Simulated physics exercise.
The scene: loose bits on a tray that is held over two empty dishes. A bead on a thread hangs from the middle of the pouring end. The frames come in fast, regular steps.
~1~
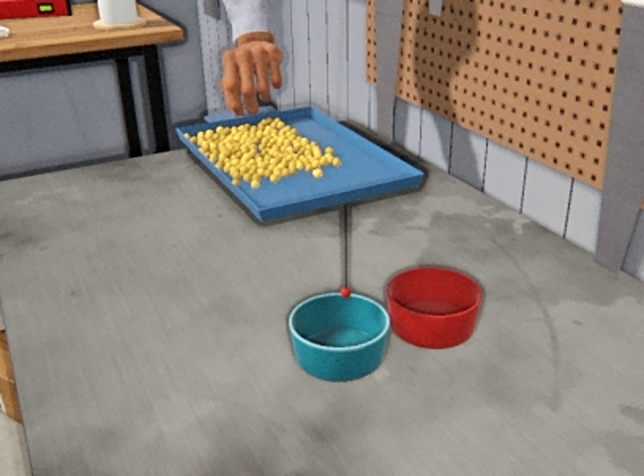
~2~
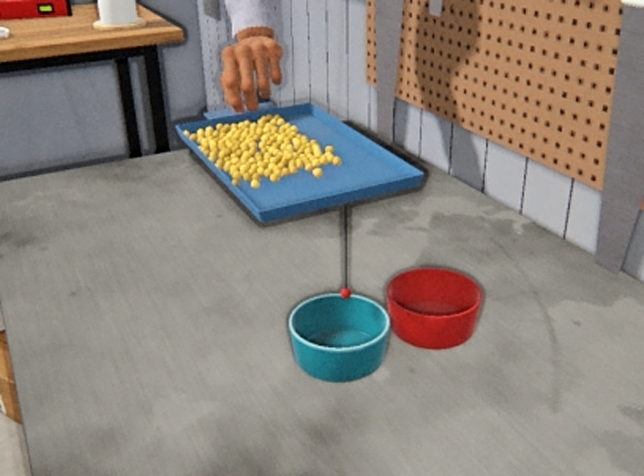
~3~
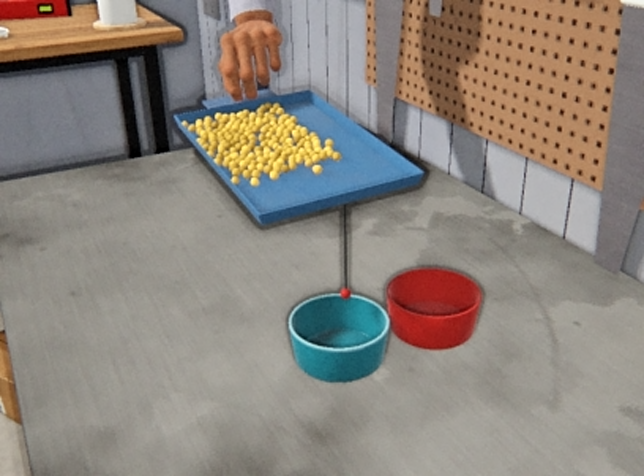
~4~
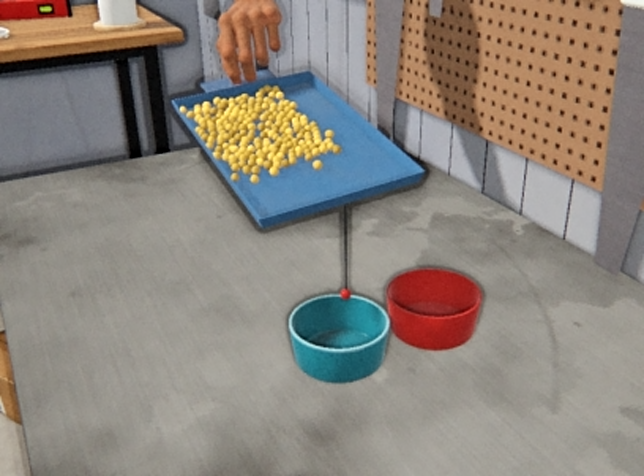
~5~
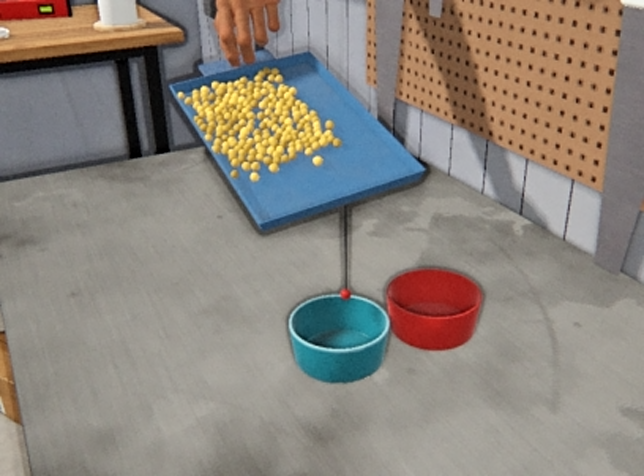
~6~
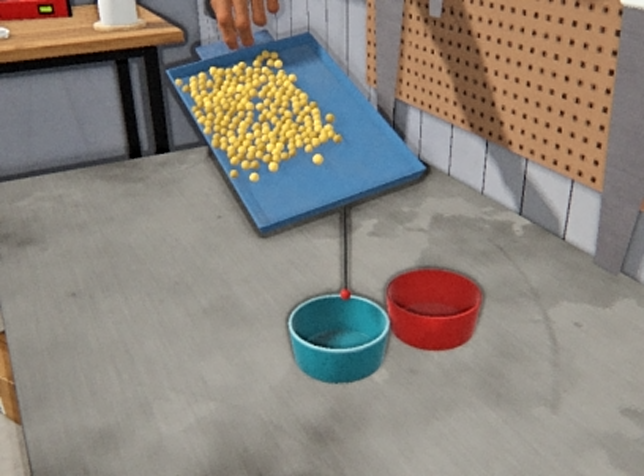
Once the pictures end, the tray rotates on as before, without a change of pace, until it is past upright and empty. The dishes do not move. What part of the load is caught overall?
Caught overall: Under half.
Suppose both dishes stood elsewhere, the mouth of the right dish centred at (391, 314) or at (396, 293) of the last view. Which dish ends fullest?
One: The left-hand dish. Two: The dish on the left.
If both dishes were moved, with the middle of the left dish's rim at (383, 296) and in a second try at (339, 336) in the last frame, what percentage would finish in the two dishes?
In turn 0 and 40 in a hundred.
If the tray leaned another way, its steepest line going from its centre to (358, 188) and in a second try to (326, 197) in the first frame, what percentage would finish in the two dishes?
About 60 and 40 per cent.
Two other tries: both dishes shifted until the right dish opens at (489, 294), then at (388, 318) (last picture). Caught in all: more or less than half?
At the first place less than half, at the second above a half.
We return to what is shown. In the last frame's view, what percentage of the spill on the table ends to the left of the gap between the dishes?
Near 90 %.
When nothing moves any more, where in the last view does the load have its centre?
Near (296, 385).
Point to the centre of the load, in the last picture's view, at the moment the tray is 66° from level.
Close to (287, 216).
Shortly afterwards, tray tipped steeply; near two thirds on the tray; only a few in the left dish; only a few outside both; near a quarter in the air.
Next, tray tipped past a quarter turn; a little on the tray; near a quarter in the left dish; near half outside both; a little in the air.
Some moments later, tray tipped past a quarter turn; near a quarter in the left dish; near two thirds outside both.
In the end, tray tipped past a quarter turn; near a quarter in the left dish; none at all in the right dish; near two thirds outside both.
